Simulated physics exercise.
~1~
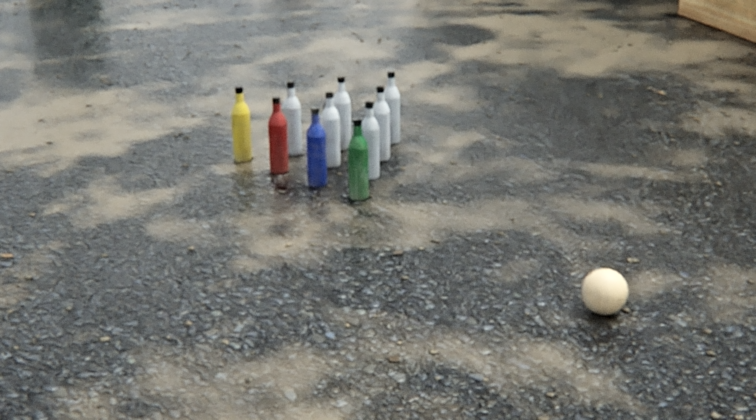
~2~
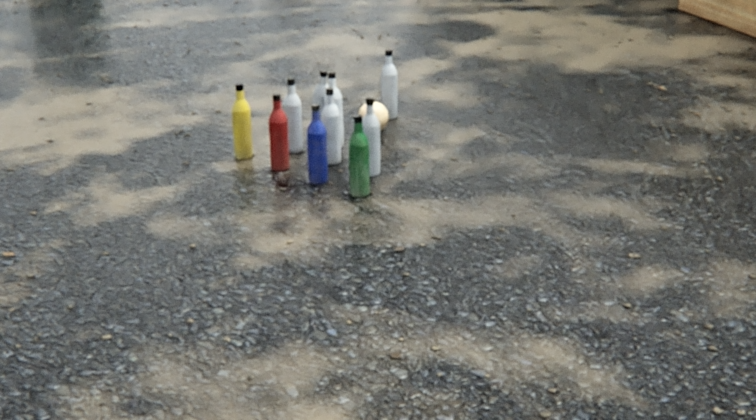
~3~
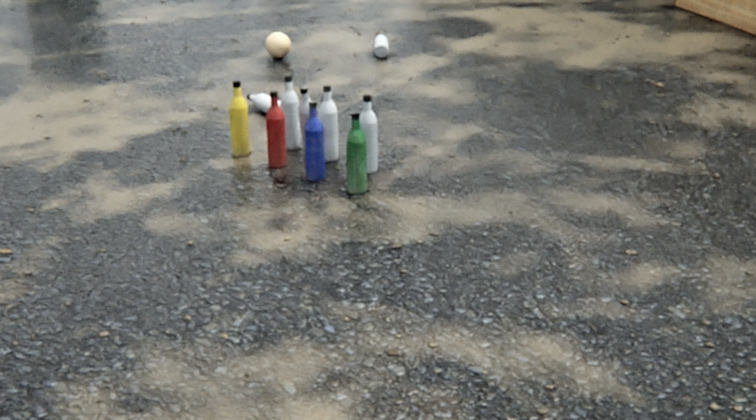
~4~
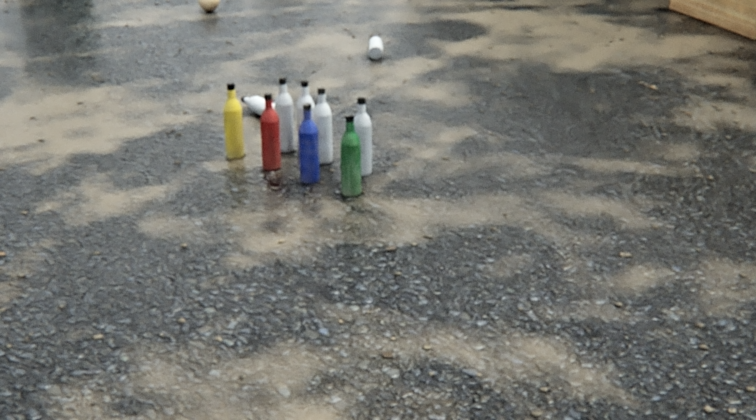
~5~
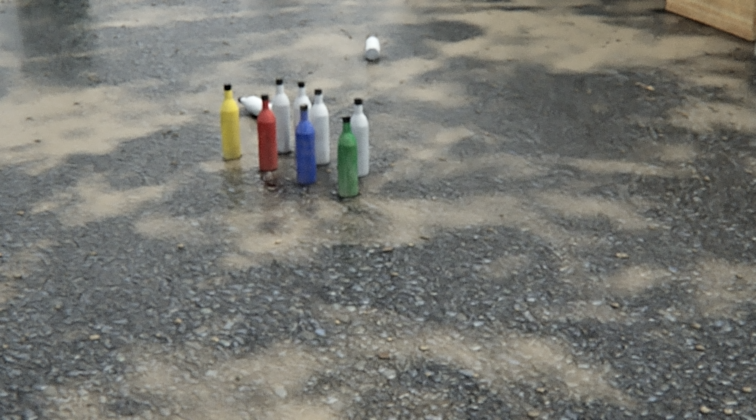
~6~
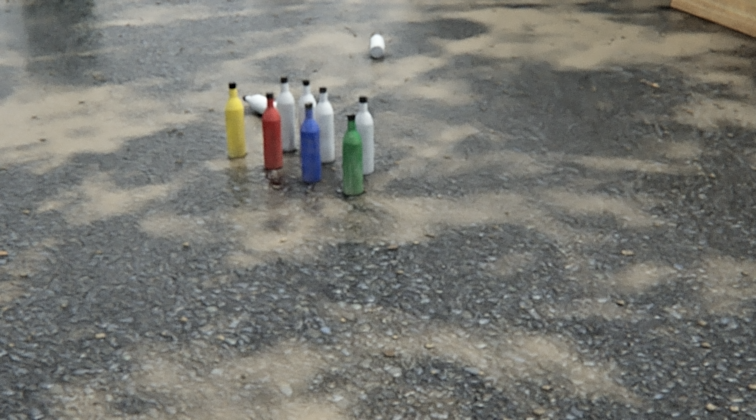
The footage shows a pale ball rolling up and left across wet, speckled ground into a wedge of capped bottles, knocking over two white ones at the back before rolling out of view, while the yellow, red, blue and green bottles remain standing with the other white ones.
